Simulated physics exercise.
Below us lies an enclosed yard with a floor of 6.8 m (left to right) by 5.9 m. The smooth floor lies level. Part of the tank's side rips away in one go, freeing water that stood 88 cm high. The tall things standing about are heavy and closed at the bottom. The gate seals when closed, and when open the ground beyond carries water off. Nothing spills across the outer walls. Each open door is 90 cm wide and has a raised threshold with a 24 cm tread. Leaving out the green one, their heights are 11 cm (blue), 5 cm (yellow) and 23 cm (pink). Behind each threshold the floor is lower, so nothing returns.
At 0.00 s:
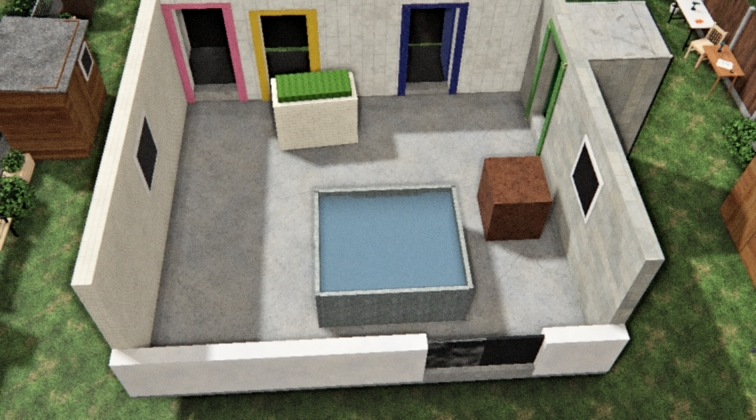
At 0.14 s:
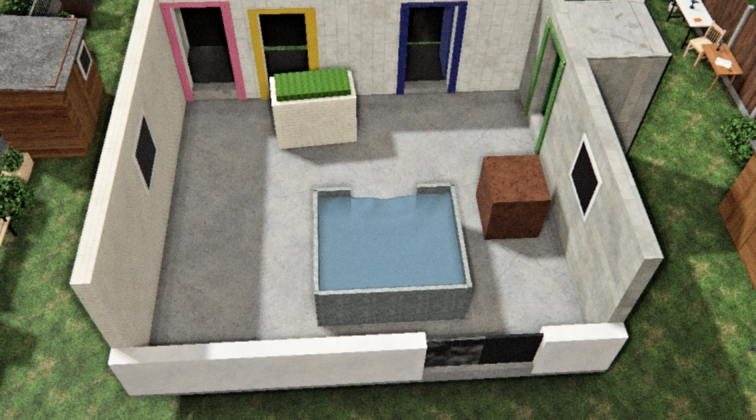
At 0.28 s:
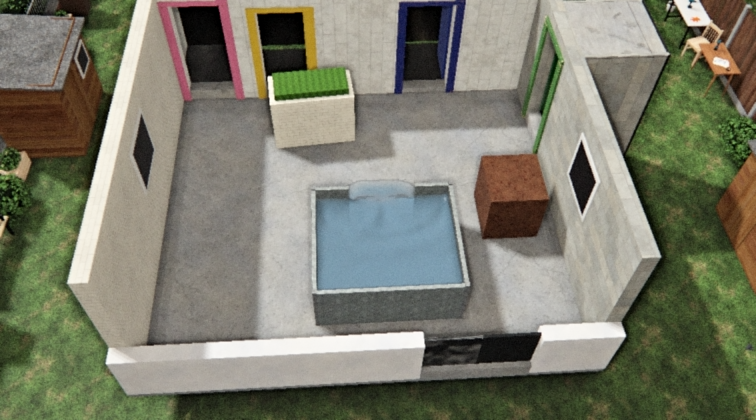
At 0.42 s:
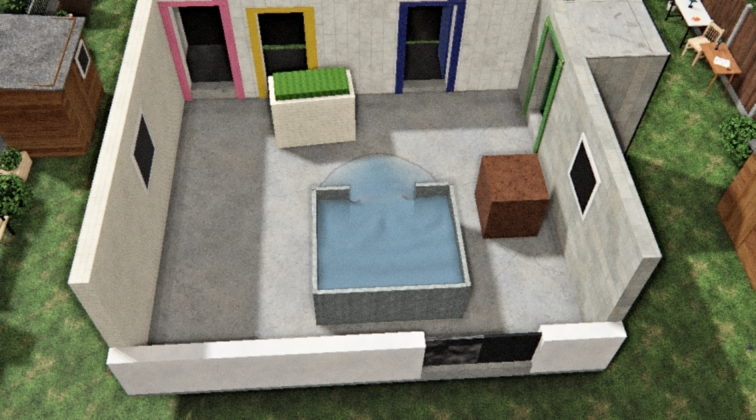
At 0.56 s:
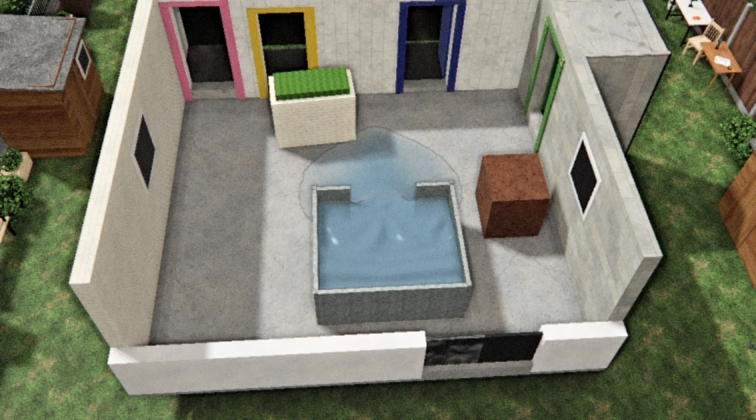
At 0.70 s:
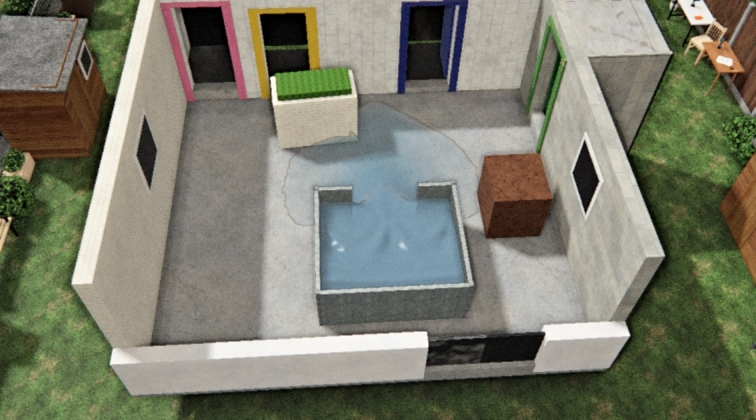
Water pouring through a gap in the far side of a rectangular tank, spreading in a fan across a walled grey yard.
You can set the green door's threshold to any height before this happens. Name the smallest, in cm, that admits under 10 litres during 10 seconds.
At least 14.5 cm or so.
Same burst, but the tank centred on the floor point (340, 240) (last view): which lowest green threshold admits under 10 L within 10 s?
Some 19 cm.
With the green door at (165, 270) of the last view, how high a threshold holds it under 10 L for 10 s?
About 5.0 cm.
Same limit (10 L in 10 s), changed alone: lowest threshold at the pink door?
About 16 cm at pink.
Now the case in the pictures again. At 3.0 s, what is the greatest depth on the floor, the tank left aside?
Roughly 36 cm.
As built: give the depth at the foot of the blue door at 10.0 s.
About 6.0 cm.
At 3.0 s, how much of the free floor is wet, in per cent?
Near 55 per cent is wet.
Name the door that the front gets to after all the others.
The pink one.
After 1.4 s water covers 35 % of the floor, deepest (50 cm) near (386, 217); it has not reached the green door.
After 3.0 s water covers 55 % of the floor, deepest (36 cm) near (515, 93); 18 cm at the green door, 0 litres in over its 25 cm threshold.
After 10.0 s water covers 95 % of the floor, deepest (16 cm) near (376, 359); 10 cm at the green door, 0 litres in over its 25 cm threshold.
At the green door as built, the water arrived by 1.6 s and peaked near 21 cm at 2.8 s.
Run again over the same 10 s with other heights there, 17 litres in over 13 cm, 2 litres over 18 cm. The limit of 10 litres is kept from about 14.5 cm up.
